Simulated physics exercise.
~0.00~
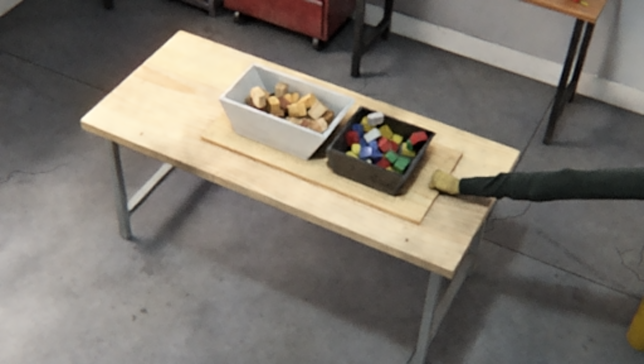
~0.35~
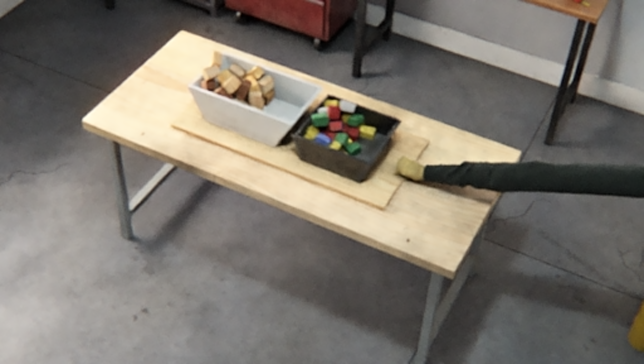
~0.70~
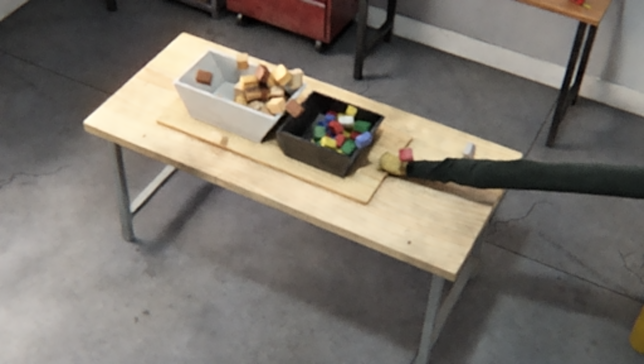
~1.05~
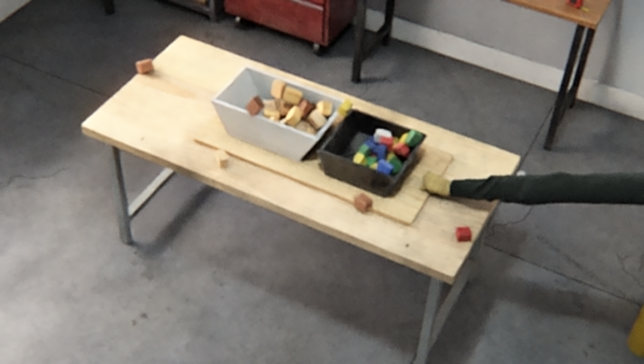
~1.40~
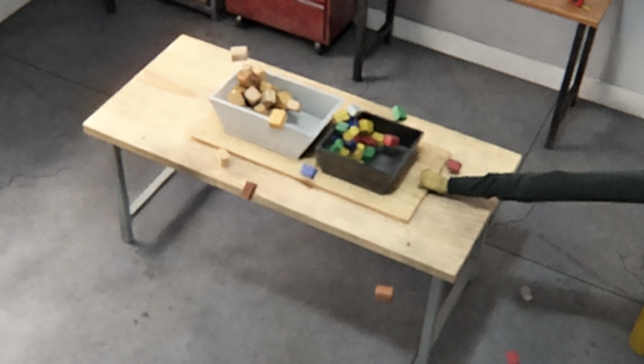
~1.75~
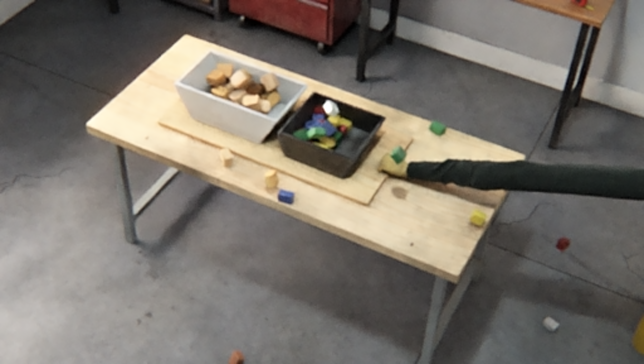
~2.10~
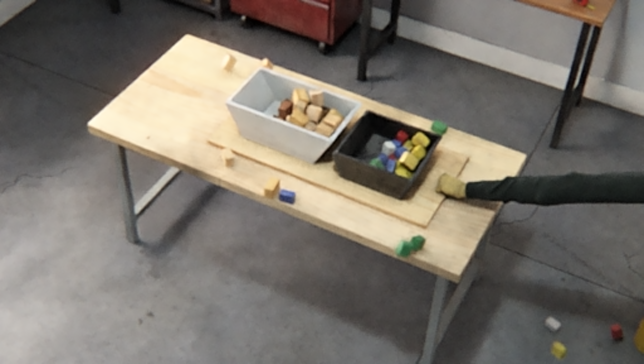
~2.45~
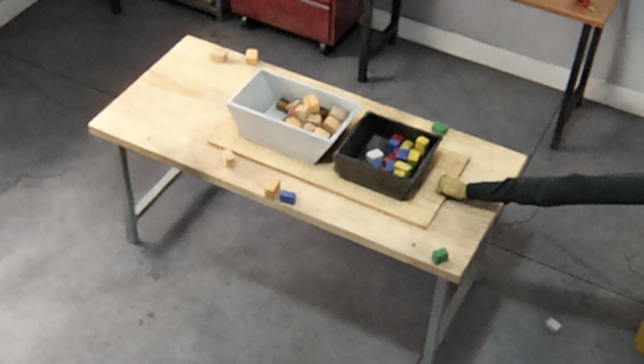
To begin with, a white container of wooden blocks and a black container of colourful toy bricks sit side by side on a board on a wooden table, with a gloved, dark-sleeved arm reaching in from the right. The board slides left, carrying both containers, and the contents jostle. As it shifts back right, blocks and bricks hop out onto the tabletop, and some drop to the floor. The board goes left again, then right, scattering more pieces. Finally the containers rest upright, still holding most of their contents, with strays around them.
